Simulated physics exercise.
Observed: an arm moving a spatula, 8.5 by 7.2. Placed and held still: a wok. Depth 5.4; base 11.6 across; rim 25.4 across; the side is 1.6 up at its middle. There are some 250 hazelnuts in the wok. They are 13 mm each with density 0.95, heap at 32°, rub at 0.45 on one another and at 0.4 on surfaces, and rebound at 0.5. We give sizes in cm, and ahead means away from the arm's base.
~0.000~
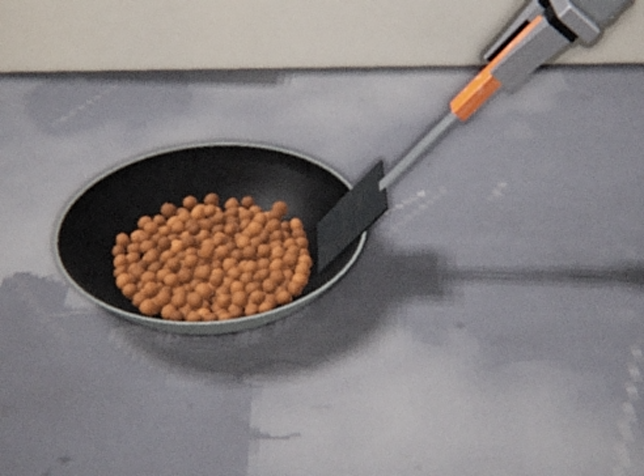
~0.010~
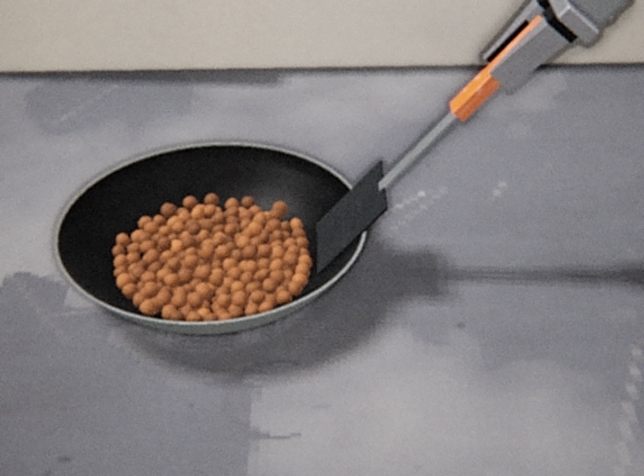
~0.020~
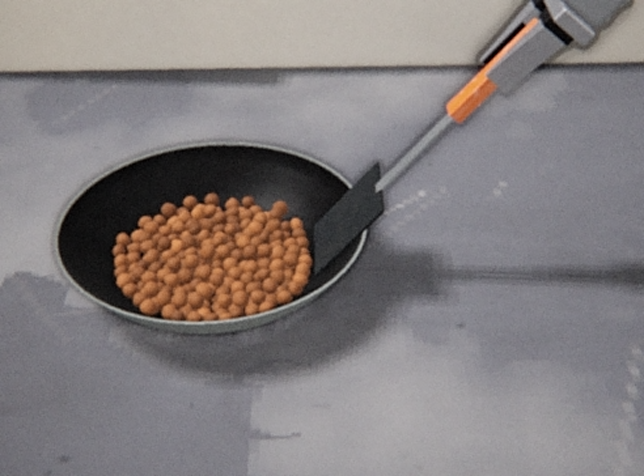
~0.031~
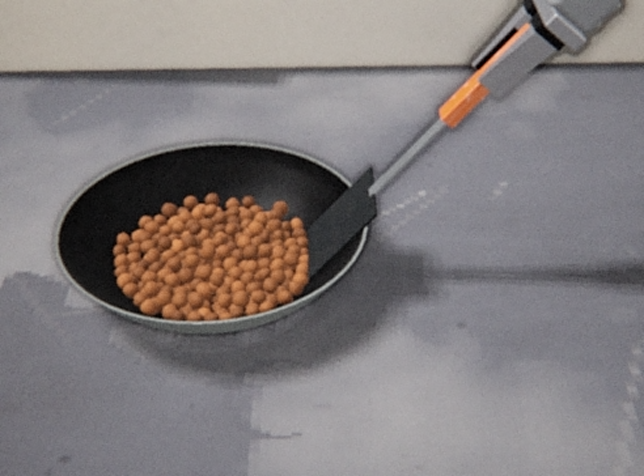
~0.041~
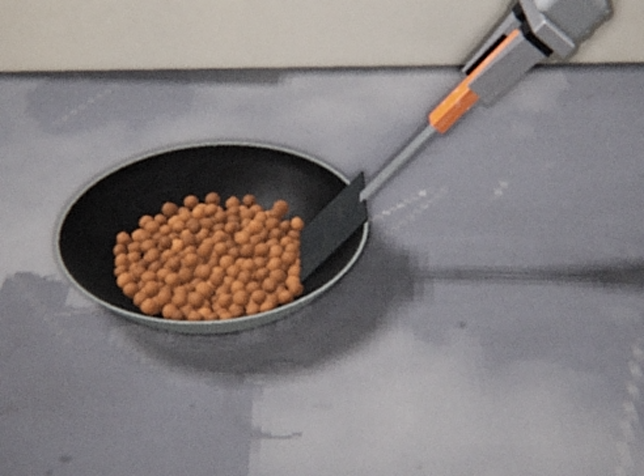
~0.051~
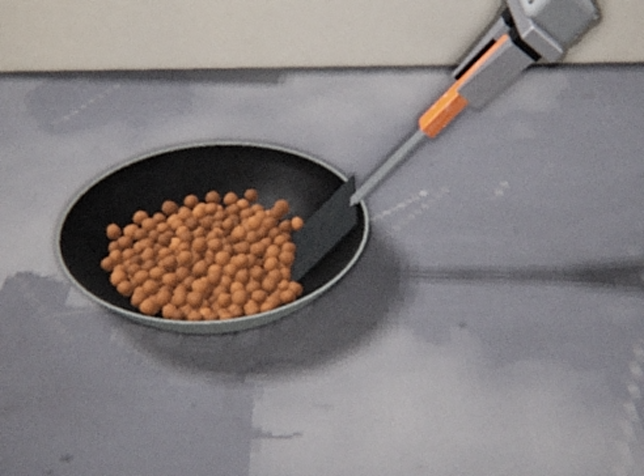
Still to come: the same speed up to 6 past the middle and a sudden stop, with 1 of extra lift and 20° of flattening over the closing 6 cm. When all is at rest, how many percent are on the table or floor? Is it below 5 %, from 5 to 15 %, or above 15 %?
From 5 to 15 %.
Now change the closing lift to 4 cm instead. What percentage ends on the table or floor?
Close to 10 in a hundred.
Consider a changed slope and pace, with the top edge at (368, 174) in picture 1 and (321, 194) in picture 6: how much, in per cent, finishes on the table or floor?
My guess would be close to 25 per cent.
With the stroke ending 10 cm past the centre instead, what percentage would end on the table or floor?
Result: Approx. 45 %.
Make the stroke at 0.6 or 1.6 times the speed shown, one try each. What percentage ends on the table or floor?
Some 5 and 20 per cent.
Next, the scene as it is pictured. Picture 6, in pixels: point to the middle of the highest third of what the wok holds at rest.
The middle lies somewhere around (112, 237).
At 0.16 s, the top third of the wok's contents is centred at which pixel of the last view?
Centre: Approx. (123, 243) in the last view.
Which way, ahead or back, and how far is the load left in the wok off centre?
Forward offset: Roughly 4.5 cm.
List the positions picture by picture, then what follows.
The spatula top edge at (385, 184), sloping 50°; upper third of the load around (218, 248), from x 120 to 305, top at y 200; 246 in the wok, in the first picture.
The spatula top edge at (384, 184), sloping 50°; upper third of the load around (218, 248), from x 120 to 305, top at y 200, in the second picture.
The spatula top edge at (381, 186), sloping 50°; upper third of the load around (218, 248), from x 120 to 305, top at y 200, in the third picture.
The spatula top edge at (374, 190), sloping 50°; upper third of the load around (218, 248), from x 120 to 305, top at y 200, in the fourth picture.
The spatula top edge at (365, 195), sloping 50°; upper third of the load around (224, 248), from x 120 to 300, top at y 200, in the fifth picture.
The spatula top edge at (356, 199), sloping 50°; upper third of the load around (214, 249), from x 110 to 300, top at y 195; 246 in the wok, in the sixth picture.
After 0.10 s, sloping 50°, highest piece 7 above the table; 245 in the wok, 1 on the blade or in flight.
After 0.16 s, sloping 43°, highest piece 10 above the table; 242 in the wok, 4 on the blade or in flight.
After 0.38 s, sloping 30°, highest piece 6 above the table; 228 in the wok, 16 on the table or floor, 2 on the blade or in flight.
After 1.43 s, sloping 30°, highest piece 6 above the table; 228 in the wok, 18 on the table or floor.
In the end, 228 in the wok, 18 on the table or floor. That is 7 % on the table or floor.
